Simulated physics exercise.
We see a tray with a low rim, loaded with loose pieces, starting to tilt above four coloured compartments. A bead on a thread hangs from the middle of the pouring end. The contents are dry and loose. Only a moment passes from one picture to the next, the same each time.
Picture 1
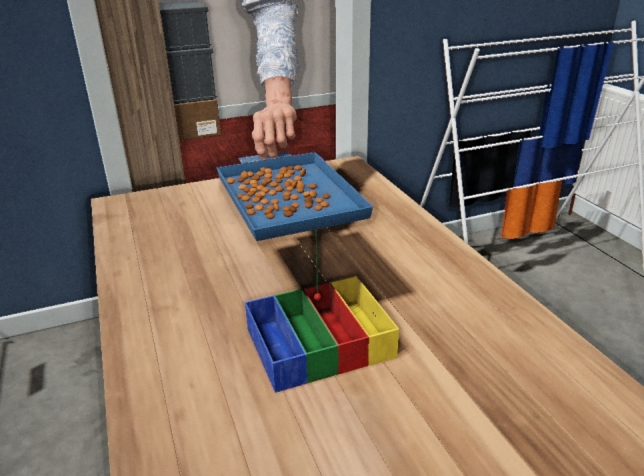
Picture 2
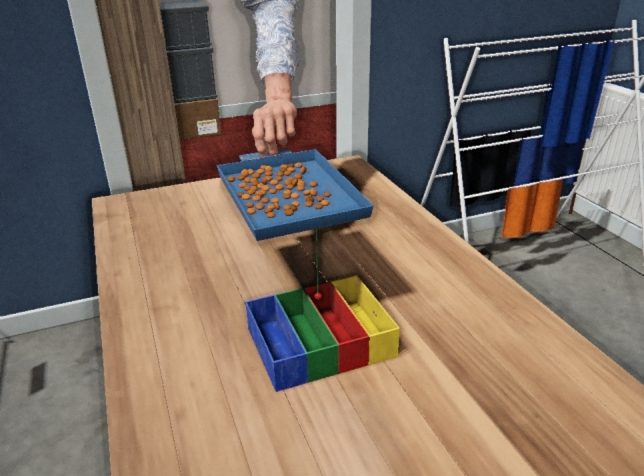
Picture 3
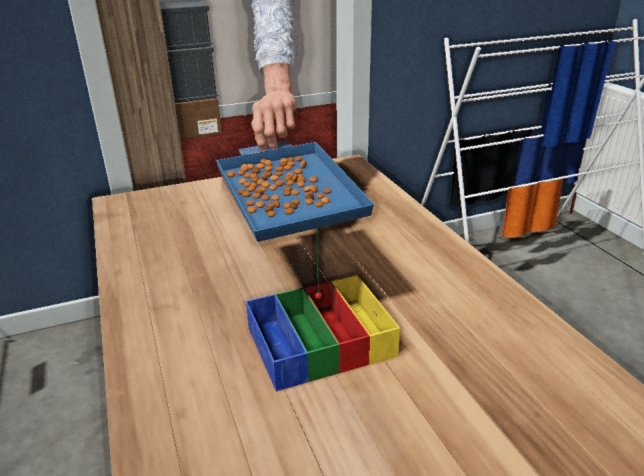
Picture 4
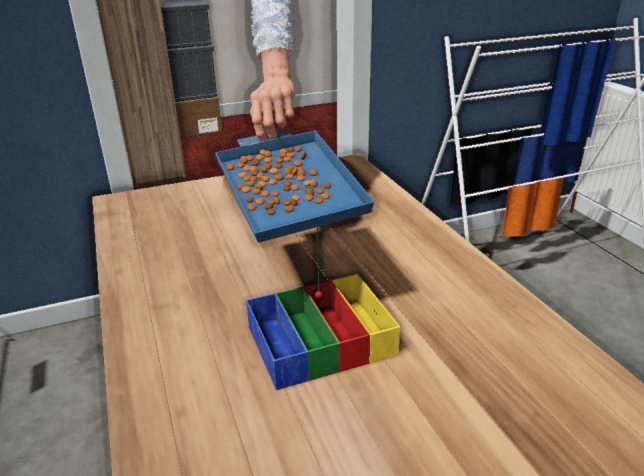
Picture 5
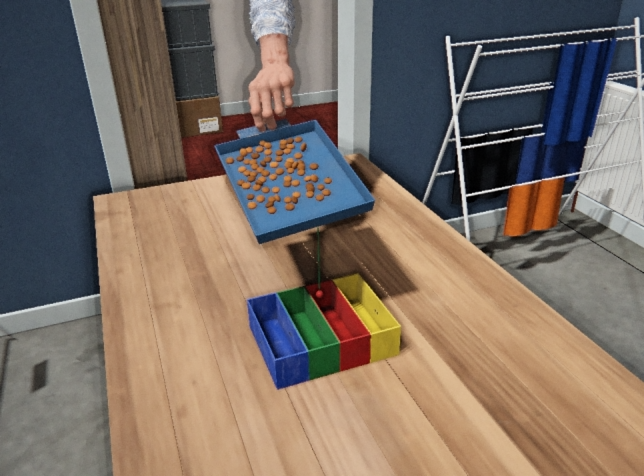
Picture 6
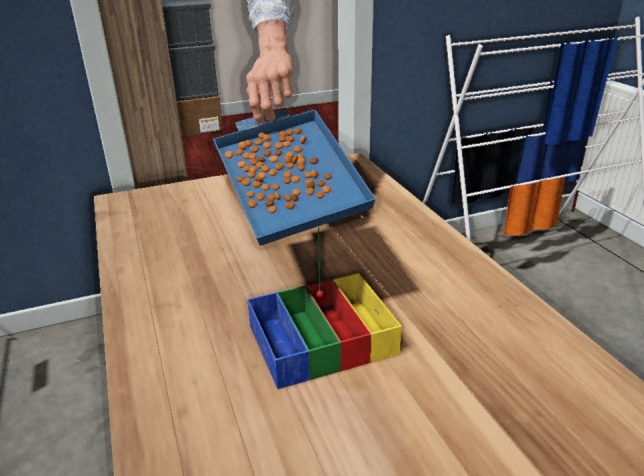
A blue tray scattered with small orange-brown pieces starts out nearly level above a box of blue, green, red and yellow compartments on a wooden table. A hand at its far edge raises that side gradually, and the tray slopes toward the compartments, its near left corner lowest, the pieces still spread across it.
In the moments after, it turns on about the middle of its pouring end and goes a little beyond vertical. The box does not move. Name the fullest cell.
It favours the blue compartment.
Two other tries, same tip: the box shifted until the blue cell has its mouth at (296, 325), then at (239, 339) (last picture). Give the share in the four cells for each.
Near 40 % and 100 %.
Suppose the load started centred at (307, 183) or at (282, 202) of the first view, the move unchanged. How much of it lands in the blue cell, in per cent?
Near 70 % and 80 %.
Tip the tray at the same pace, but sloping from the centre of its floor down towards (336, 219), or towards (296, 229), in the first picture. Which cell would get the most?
The first try: That yellow cell. The second: Blue.
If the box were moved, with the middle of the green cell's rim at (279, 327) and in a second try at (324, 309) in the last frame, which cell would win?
First green, then the blue one.
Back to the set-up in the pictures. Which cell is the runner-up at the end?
The runner-up: The green cell.
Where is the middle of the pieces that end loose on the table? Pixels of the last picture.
At about (212, 365).
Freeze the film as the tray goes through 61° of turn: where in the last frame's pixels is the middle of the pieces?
Close to (276, 205).
Shortly afterwards, tray tipped steeply; the whole lot on the tray.
Next, tray tipped right over; all but a few on the tray; only a few in the blue cell; a little falling or outside the box.
Some moments later, tray tipped past a quarter turn; near half in the blue cell; near a quarter in the green cell; near a quarter falling or outside the box.
In the end, tray tipped past a quarter turn; near half in the blue cell; near a quarter in the green cell; none at all in the red cell; none at all in the yellow cell; near a quarter outside the box.
